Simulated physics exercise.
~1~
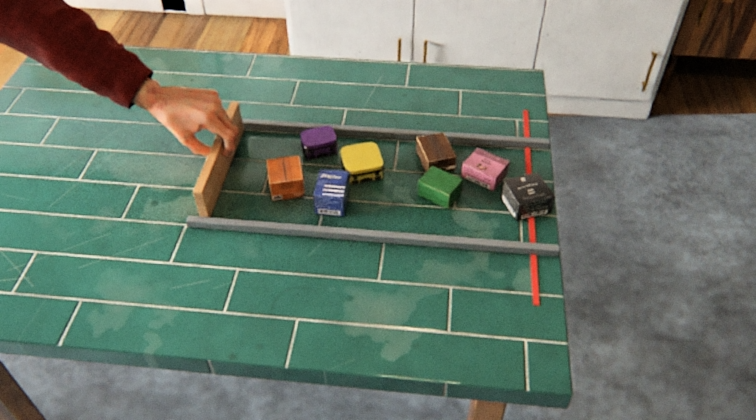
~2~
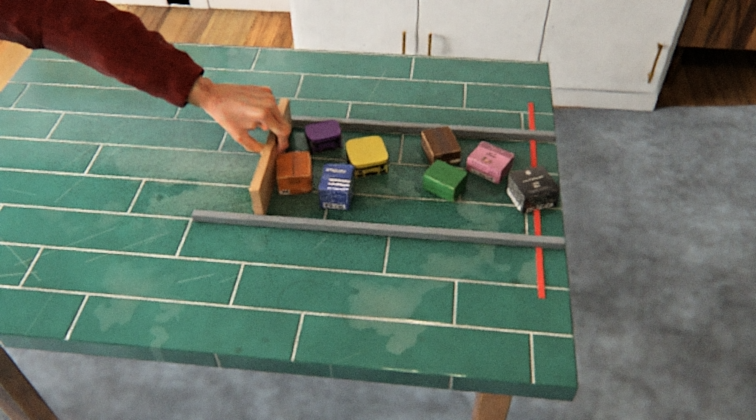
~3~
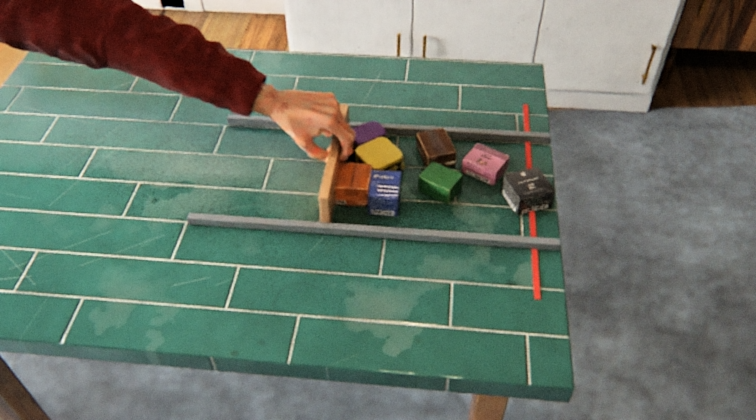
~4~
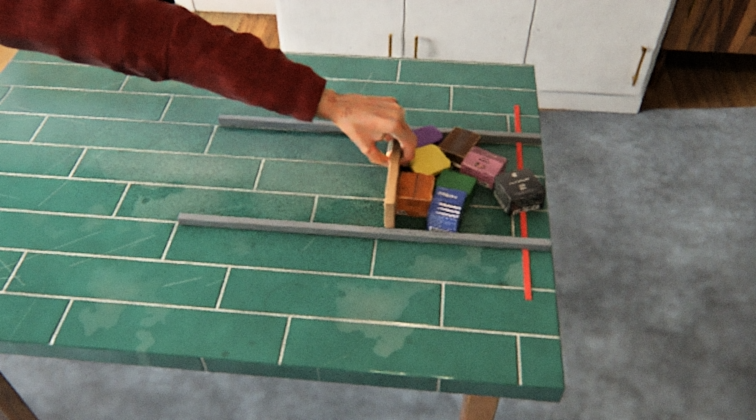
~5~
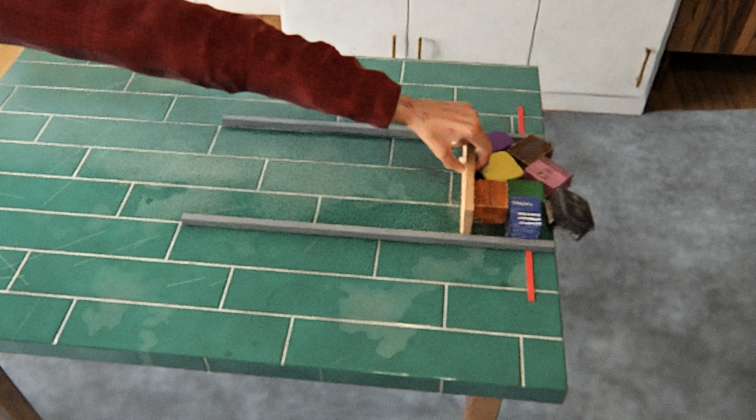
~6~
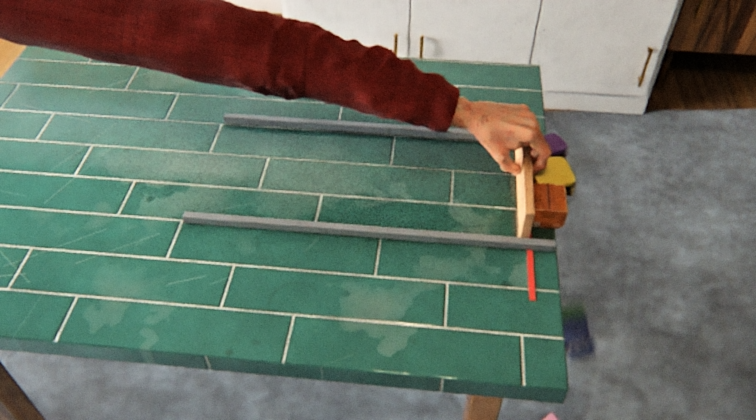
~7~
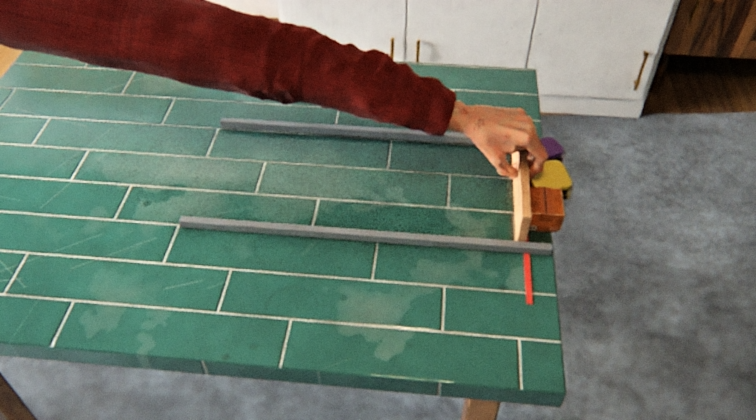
Hand sliding a wooden board rightward between grey rails, pushing small coloured boxes off a green table's edge, three remaining beside it.
